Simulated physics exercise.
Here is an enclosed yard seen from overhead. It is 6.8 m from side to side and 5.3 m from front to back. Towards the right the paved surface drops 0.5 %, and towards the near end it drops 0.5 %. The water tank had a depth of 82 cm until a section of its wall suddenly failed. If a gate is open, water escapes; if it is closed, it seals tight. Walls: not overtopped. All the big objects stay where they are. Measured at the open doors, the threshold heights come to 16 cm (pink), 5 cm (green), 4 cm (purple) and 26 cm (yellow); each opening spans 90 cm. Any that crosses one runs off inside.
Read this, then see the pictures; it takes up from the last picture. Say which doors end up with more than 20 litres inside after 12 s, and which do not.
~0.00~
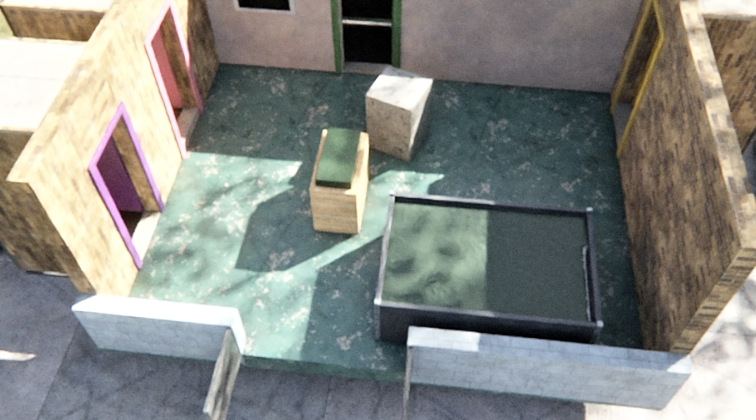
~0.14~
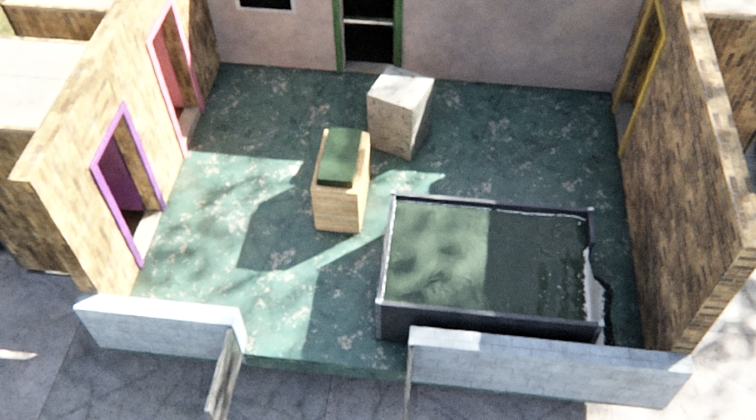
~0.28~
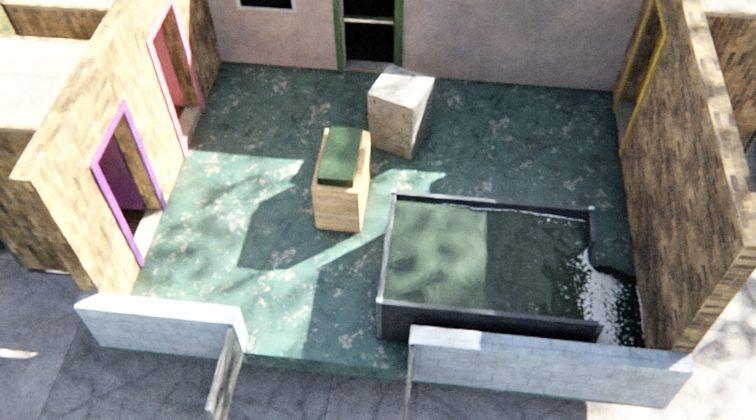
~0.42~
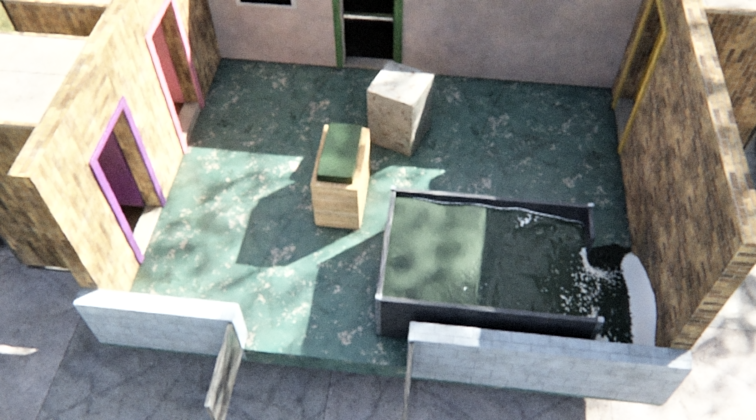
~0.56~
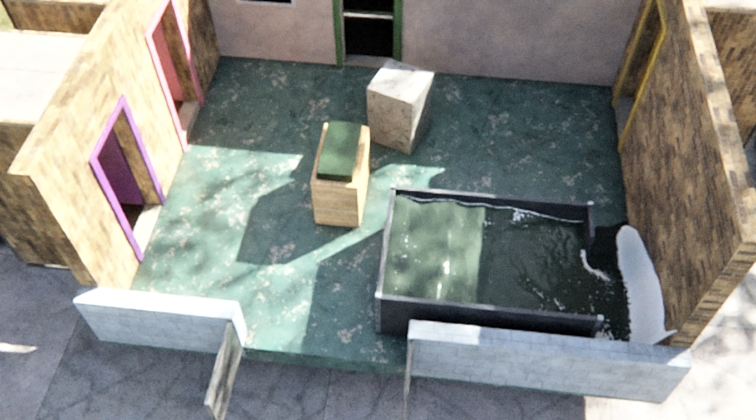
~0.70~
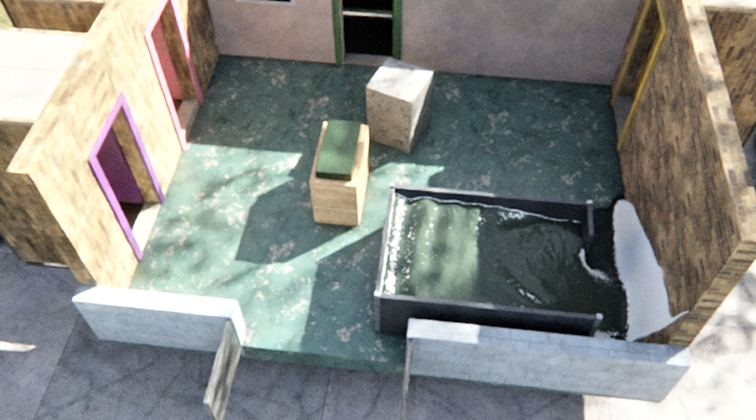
At the pink door the amount let in will fall short of the limit. At the green door the amount let in will top the limit. At the purple door the amount let in will fall short of the limit. At the yellow door the amount let in will fall short of the limit.
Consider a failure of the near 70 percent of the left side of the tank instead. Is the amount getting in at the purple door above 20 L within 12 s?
Against that limit: Purple beyond it.
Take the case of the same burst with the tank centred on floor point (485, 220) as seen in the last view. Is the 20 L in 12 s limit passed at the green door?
So then, green goes beyond.
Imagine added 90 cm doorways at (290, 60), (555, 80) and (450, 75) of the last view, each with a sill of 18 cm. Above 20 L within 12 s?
In turn: Short of it, beyond it, short of it.
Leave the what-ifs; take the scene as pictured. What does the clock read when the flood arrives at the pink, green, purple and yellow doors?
Pink: 4.5 s; green: 2.8 s; purple: 3.2 s; yellow: 1.1 s.
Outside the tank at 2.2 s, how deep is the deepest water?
I'd say near 56 centimetres.
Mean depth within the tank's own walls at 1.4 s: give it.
About 54 cm.
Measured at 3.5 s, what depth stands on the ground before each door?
In cm: Pink 0, green 8, purple 3, yellow 7.
After 1.4 s water covers 20 % of the floor and is deepest (74 cm) near (628, 332); pink door not reached, green door not reached, purple door not reached, yellow door 3 cm at the sill, 0 L in.
After 2.2 s water covers 35 % of the floor and is deepest (56 cm) near (617, 356); pink door not reached, green door not reached, purple door not reached, yellow door 7 cm at the sill, 0 L in.
After 3.5 s water covers 50 % of the floor and is deepest (34 cm) near (633, 371); pink door not reached, green door 8 cm at the sill, 0 L in, purple door 3 cm at the sill, 0 L in, yellow door 7 cm at the sill, 0 L in.
After 7.0 s water covers 85 % of the floor and is deepest (23 cm) near (587, 340); pink door 9 cm at the sill, 0 L in, green door 9 cm at the sill, 35 L in, purple door 6 cm at the sill, 3 L in, yellow door 10 cm at the sill, 0 L in.
After 12.0 s water covers 95 % of the floor and is deepest (14 cm) near (603, 368); pink door 6 cm at the sill, 0 L in, green door 6 cm at the sill, 61 L in, purple door 4 cm at the sill, 8 L in, yellow door 13 cm at the sill, 0 L in.
